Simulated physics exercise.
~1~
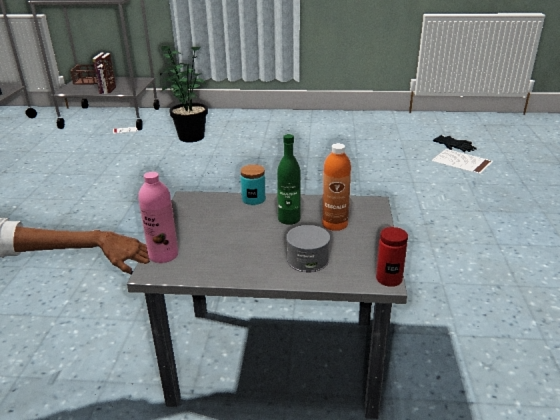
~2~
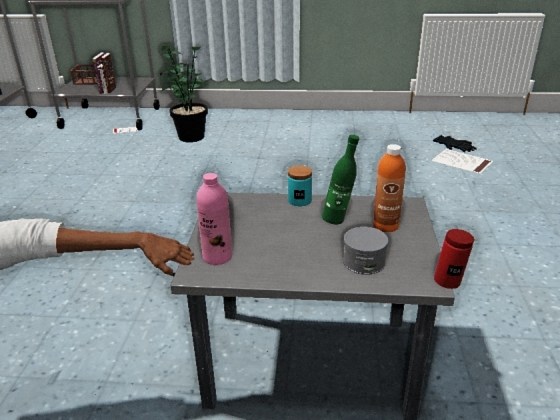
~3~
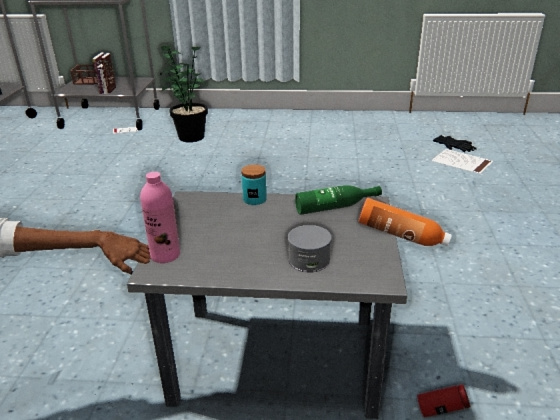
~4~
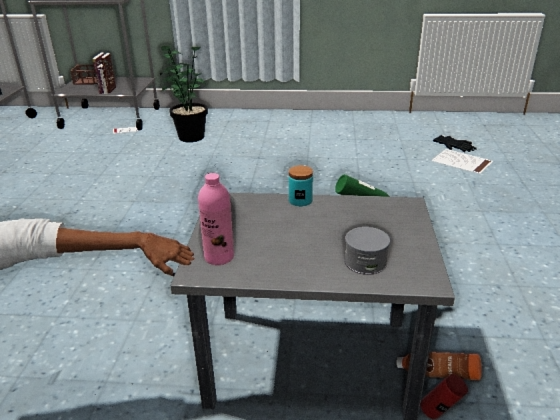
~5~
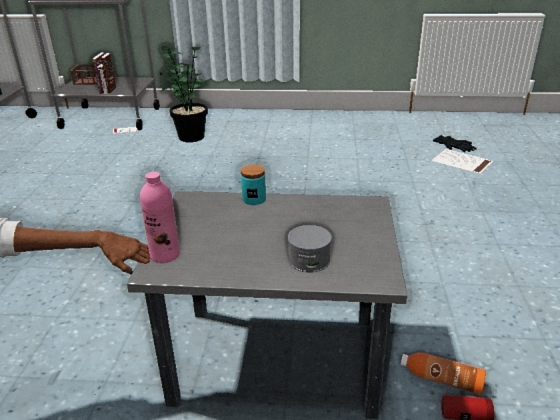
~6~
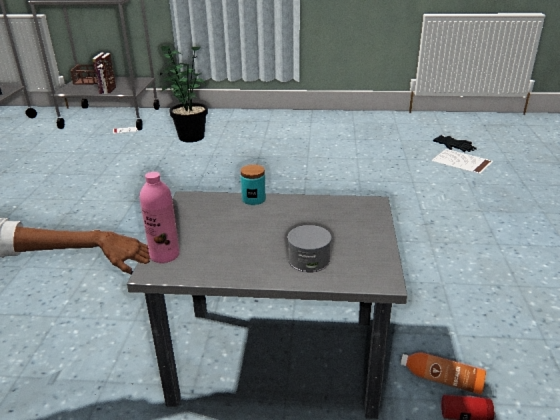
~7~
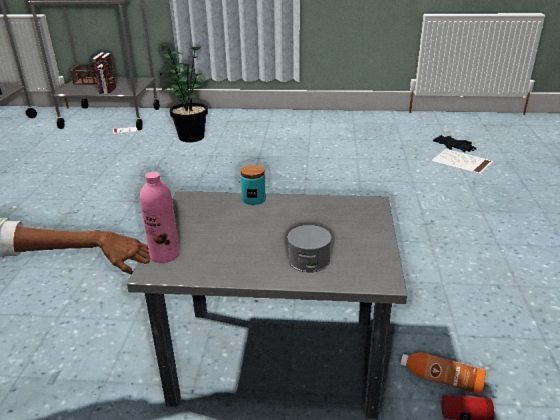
A small table jerked right and left beside an outstretched arm, toppling the red jar, green bottle and orange bottle off it, while the pink bottle, turquoise jar and grey tub stayed standing on top as everything came to rest.
